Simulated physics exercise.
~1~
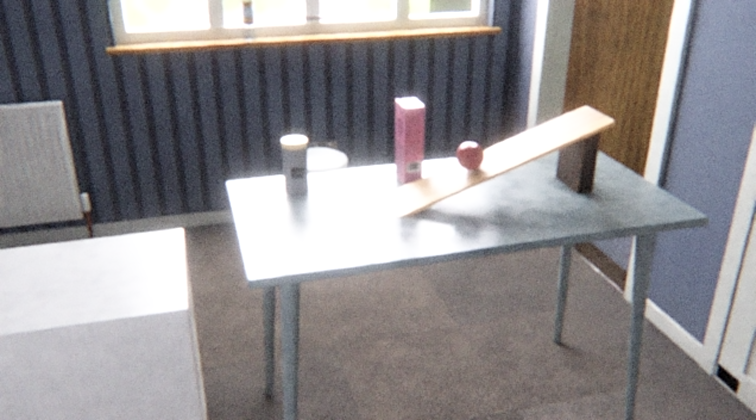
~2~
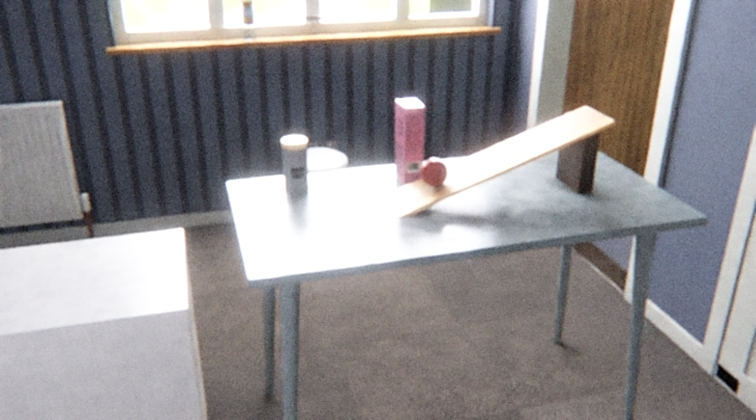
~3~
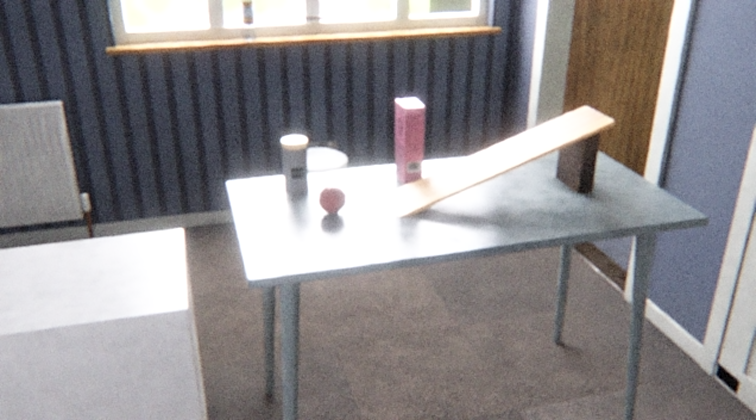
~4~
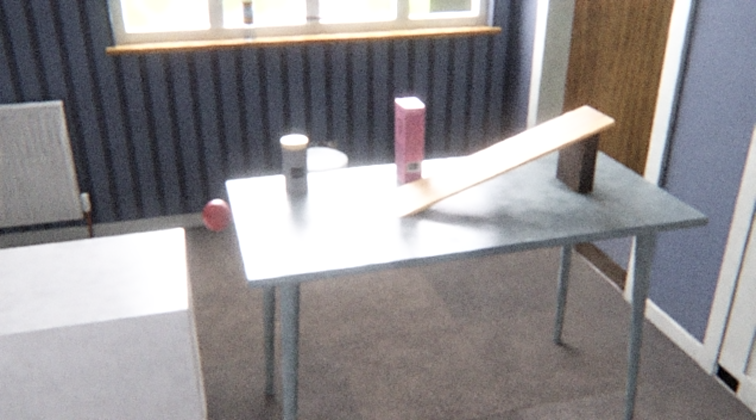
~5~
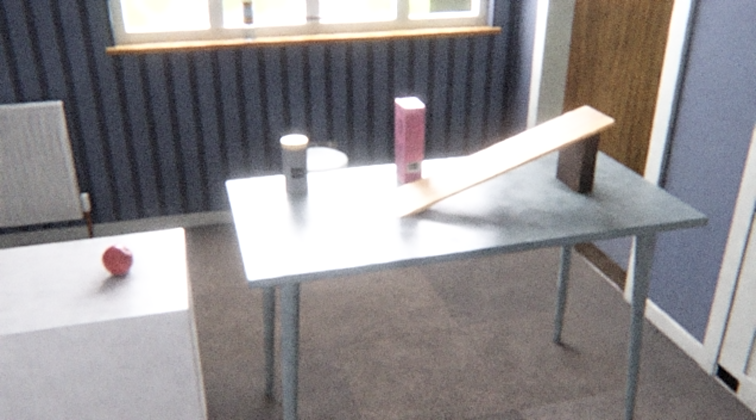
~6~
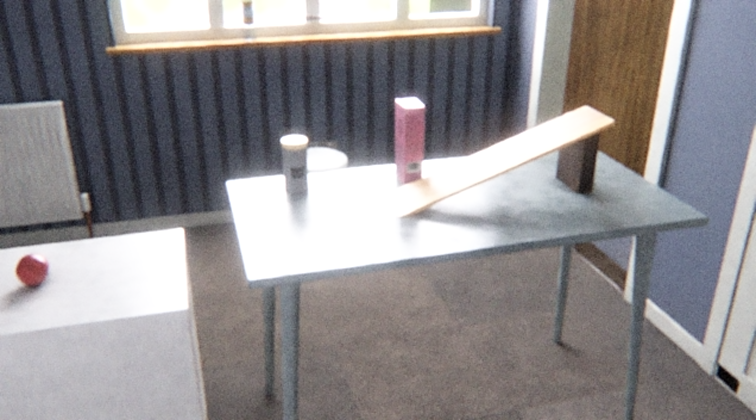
The video shows a red apple rolling left down a wooden ramp on a table, past a pink carton and a grey jar that stay still. It leaves the table's edge, crosses the gap and lands on a lower white surface, where it continues left and is last seen near the left side.
